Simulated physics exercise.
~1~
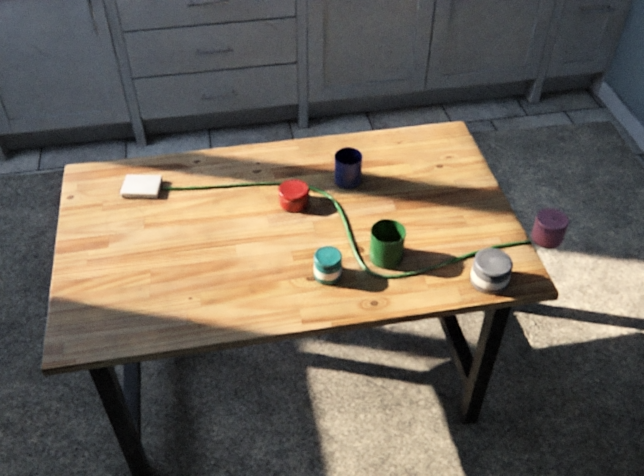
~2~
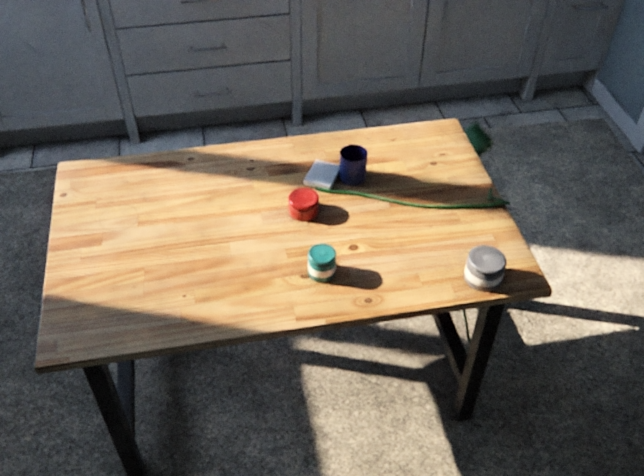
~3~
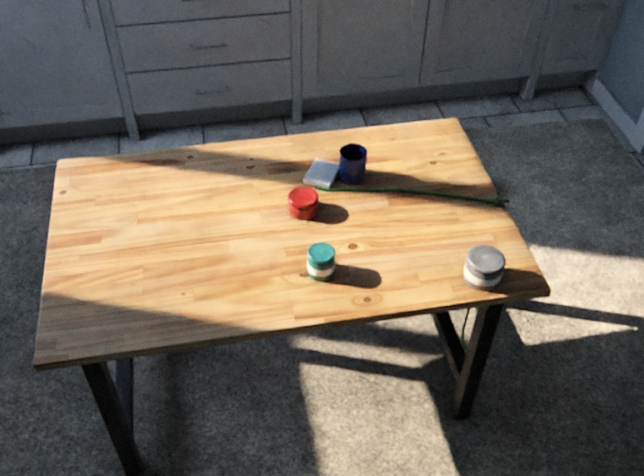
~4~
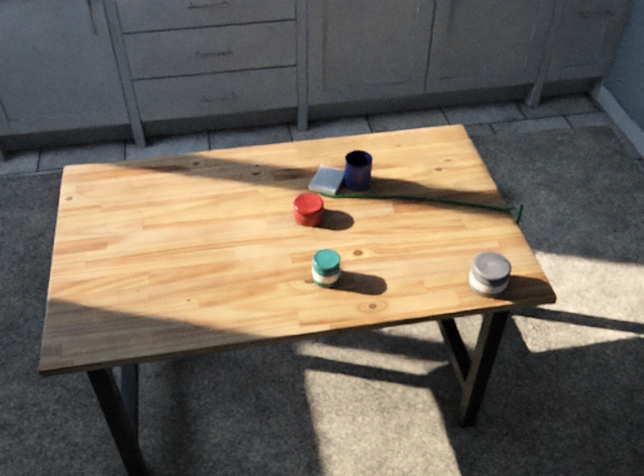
A falling pink speaker drags a thin green cable across a wooden kitchen table, seen from above in a slightly swaying view with grey cabinets behind. The cable starts at a white phone on the left and winds past a red tub, a dark blue cup and a green cup, with teal and grey canisters near the front. The phone slides far right to the blue cup, which shifts slightly, as does the red tub. The green cup is swept right and over the far edge, out of sight. The phone rests beside the blue cup, both still on the table, the cable trailing to the right edge.
